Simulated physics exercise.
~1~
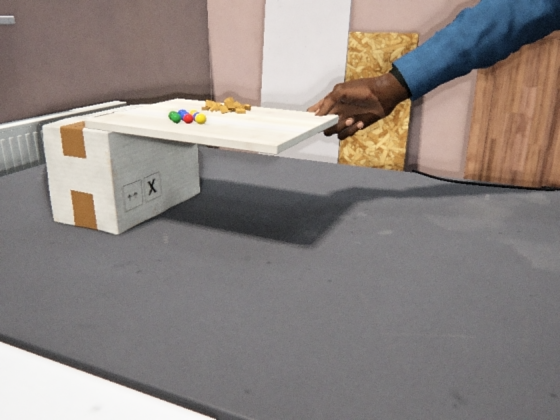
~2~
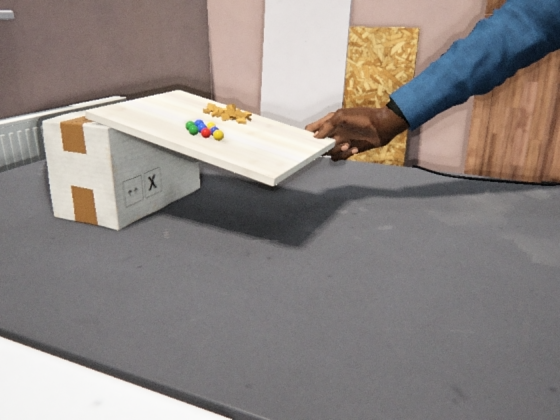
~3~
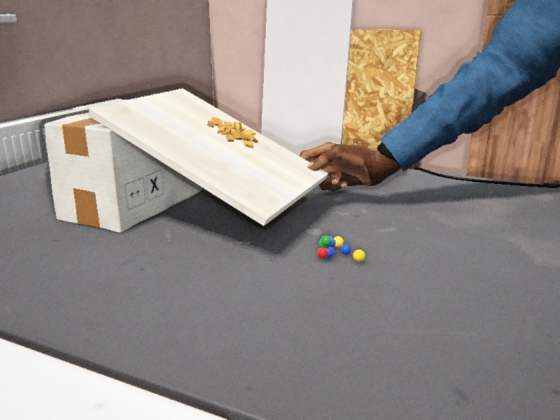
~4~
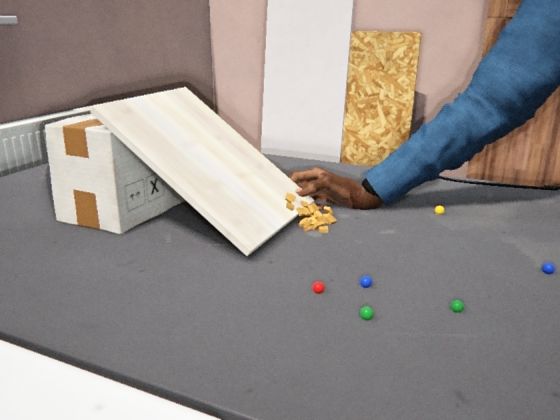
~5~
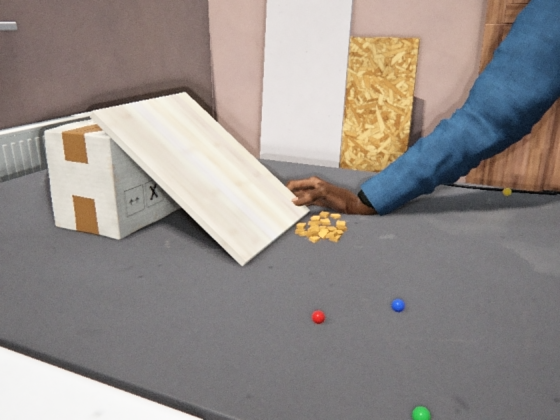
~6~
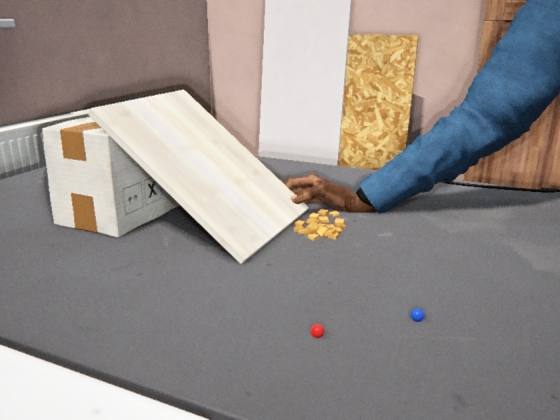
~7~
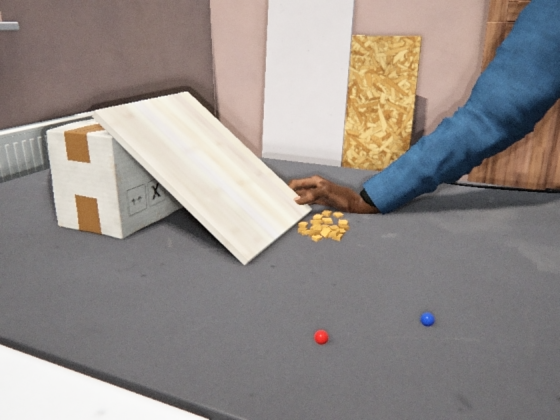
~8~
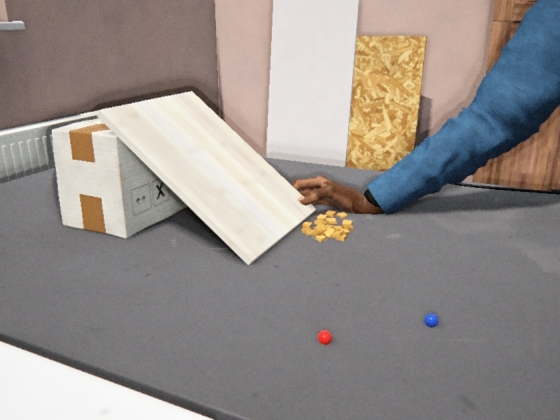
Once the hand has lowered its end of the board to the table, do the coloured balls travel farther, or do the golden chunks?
The coloured balls travel farther, rolling well out across the table with most of them going out of view, while the golden chunks stay in a small heap at the foot of the board.
